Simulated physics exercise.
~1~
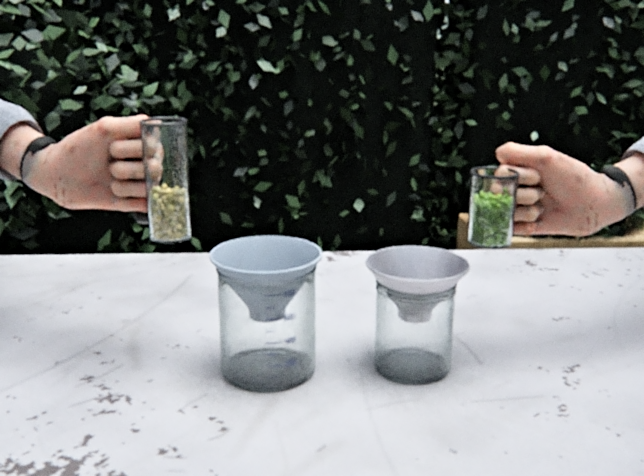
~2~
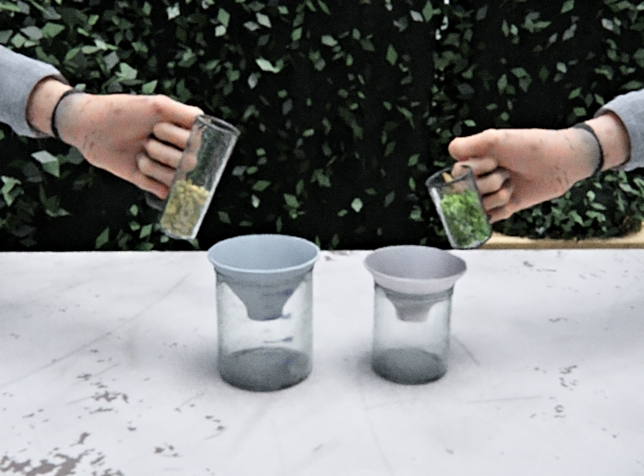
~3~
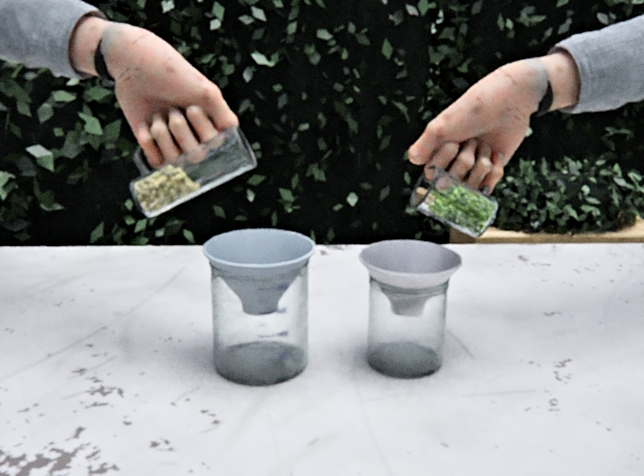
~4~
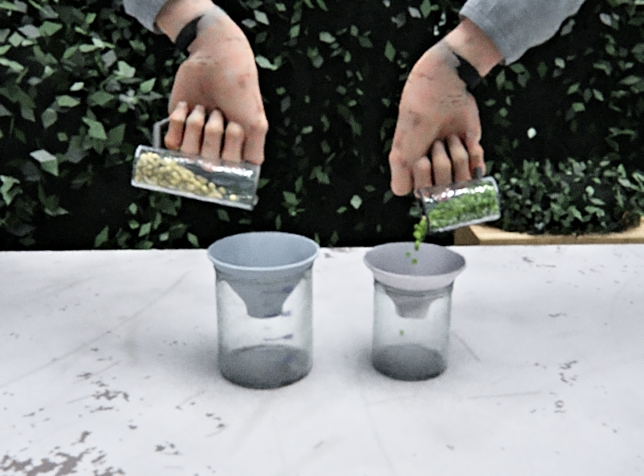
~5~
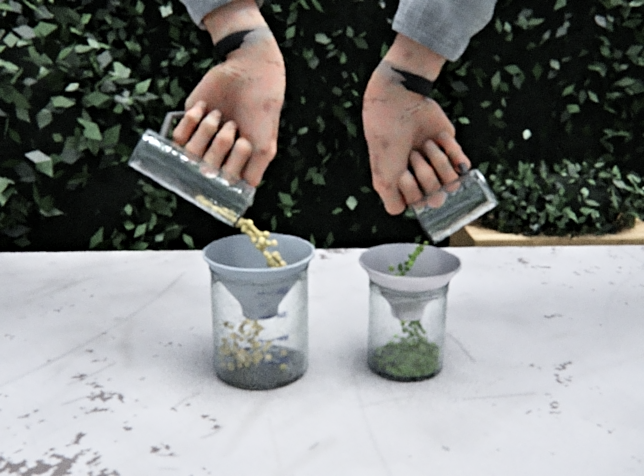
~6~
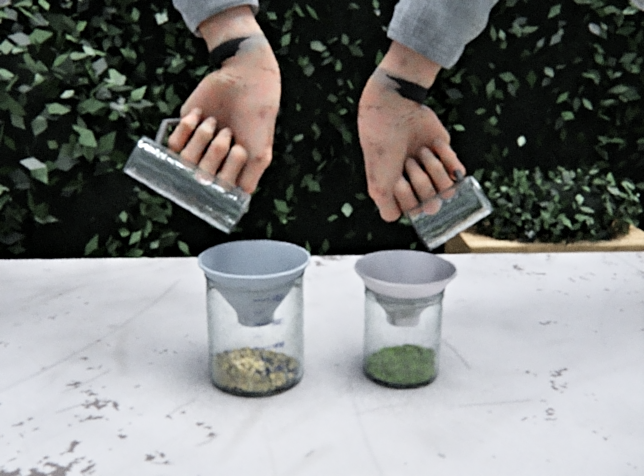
The clip shows two hands tipping small clear cups, one of pale yellowish pieces and one of green bits, over funnels in jars on a white table. The green starts falling first, then the yellowish pieces, and both end up down in their jars.
